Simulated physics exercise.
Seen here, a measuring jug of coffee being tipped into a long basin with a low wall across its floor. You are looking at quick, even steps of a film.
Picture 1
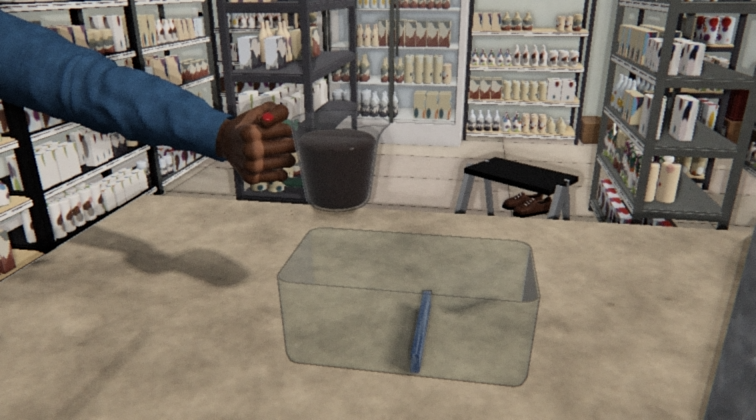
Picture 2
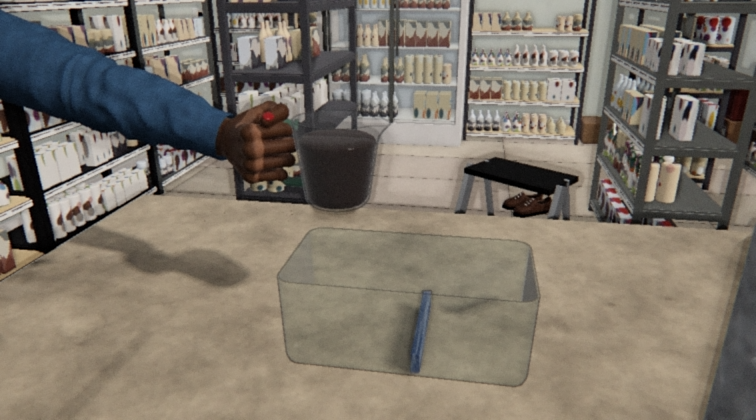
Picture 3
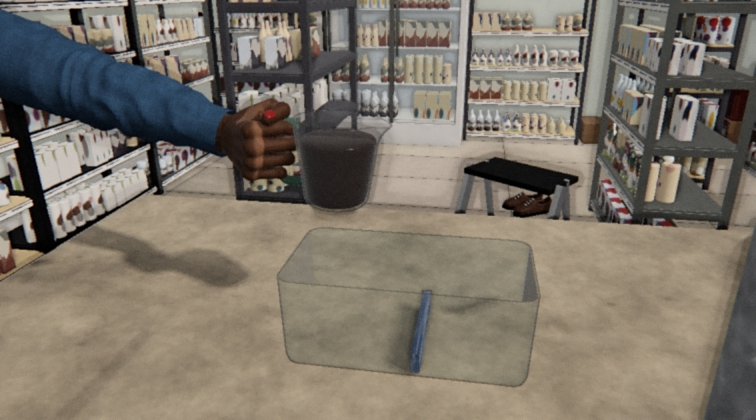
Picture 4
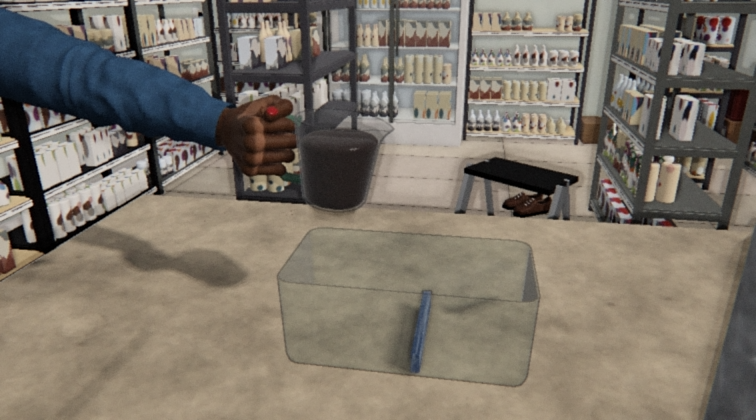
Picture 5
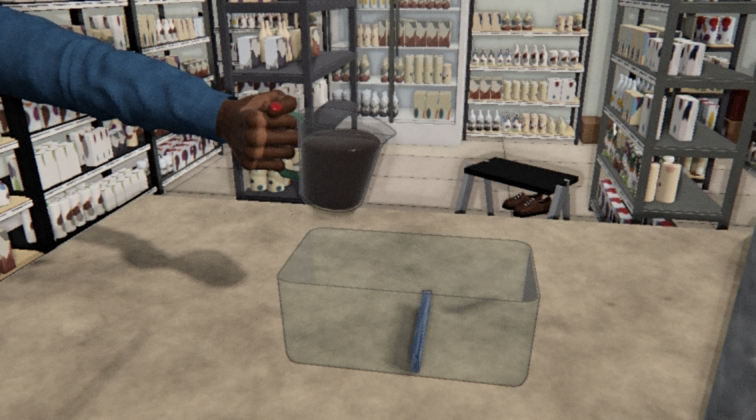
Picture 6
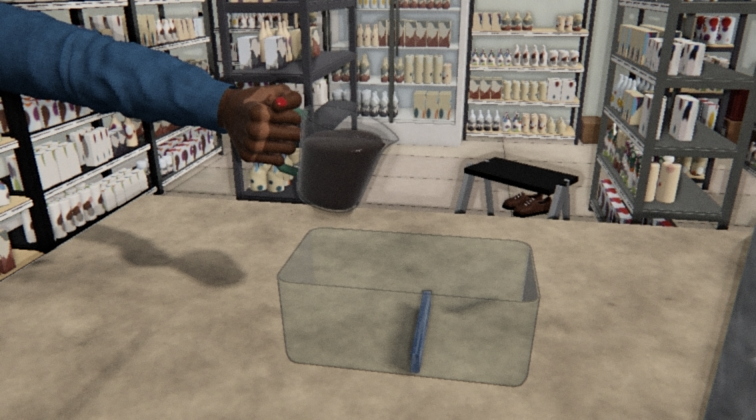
At the start, a hand on the left holds a clear jug of dark coffee upright above a long, see-through basin with a low blue wall across its floor. The hand then slowly tilts the jug to the right, while the coffee stays inside and the basin remains still.
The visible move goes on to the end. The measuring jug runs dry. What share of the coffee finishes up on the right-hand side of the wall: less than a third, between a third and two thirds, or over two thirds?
The quantity right of the wall will come in past two thirds.
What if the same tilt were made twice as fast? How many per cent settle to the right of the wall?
55 per cent or thereabouts.
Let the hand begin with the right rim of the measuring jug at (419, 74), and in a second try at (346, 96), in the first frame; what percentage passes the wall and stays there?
In order, some 80 and 10 percent.
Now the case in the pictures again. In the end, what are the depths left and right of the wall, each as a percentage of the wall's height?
Left 20 %, right 60 %.
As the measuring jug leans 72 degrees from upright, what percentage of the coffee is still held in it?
70 per cent, roughly.
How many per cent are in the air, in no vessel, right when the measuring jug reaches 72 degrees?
Roughly 20 in a hundred.
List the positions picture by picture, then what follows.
In the first picture, it leans 0°; its right rim is at (390, 123); the coffee meets the walls at (300, 136) and (376, 138); the long basin's rim runs from (295, 253) to (534, 271); the wall's top is at (422, 321).
In the second picture, it leans 1°; its right rim is at (391, 123); the coffee meets the walls at (301, 135) and (376, 139).
In the third picture, it leans 3°; its right rim is at (392, 125); the coffee meets the walls at (302, 135) and (377, 140).
In the fourth picture, it leans 6°; its right rim is at (394, 129); the coffee meets the walls at (303, 136) and (379, 140).
In the fifth picture, it leans 10°; its right rim is at (397, 133); the coffee meets the walls at (304, 136) and (382, 140).
In the sixth picture, it leans 15°; its right rim is at (399, 139); the coffee meets the walls at (306, 138) and (386, 141).
A moment on, the measuring jug is tipped part way and 70 per cent is still to pour, 0 is left of the wall and 9 right of it.
Next, the measuring jug is tipped right over and 11 per cent is still to pour, 11 is left of the wall and 67 right of it.
Then the measuring jug is tipped right over and 0 per cent is still to pour, 24 is left of the wall and 75 right of it.
Later the measuring jug is tipped right over and 0 per cent is still to pour, 26 is left of the wall and 74 right of it.
At rest 26 per cent lies left of the wall, 74 right of it and 1 outside.
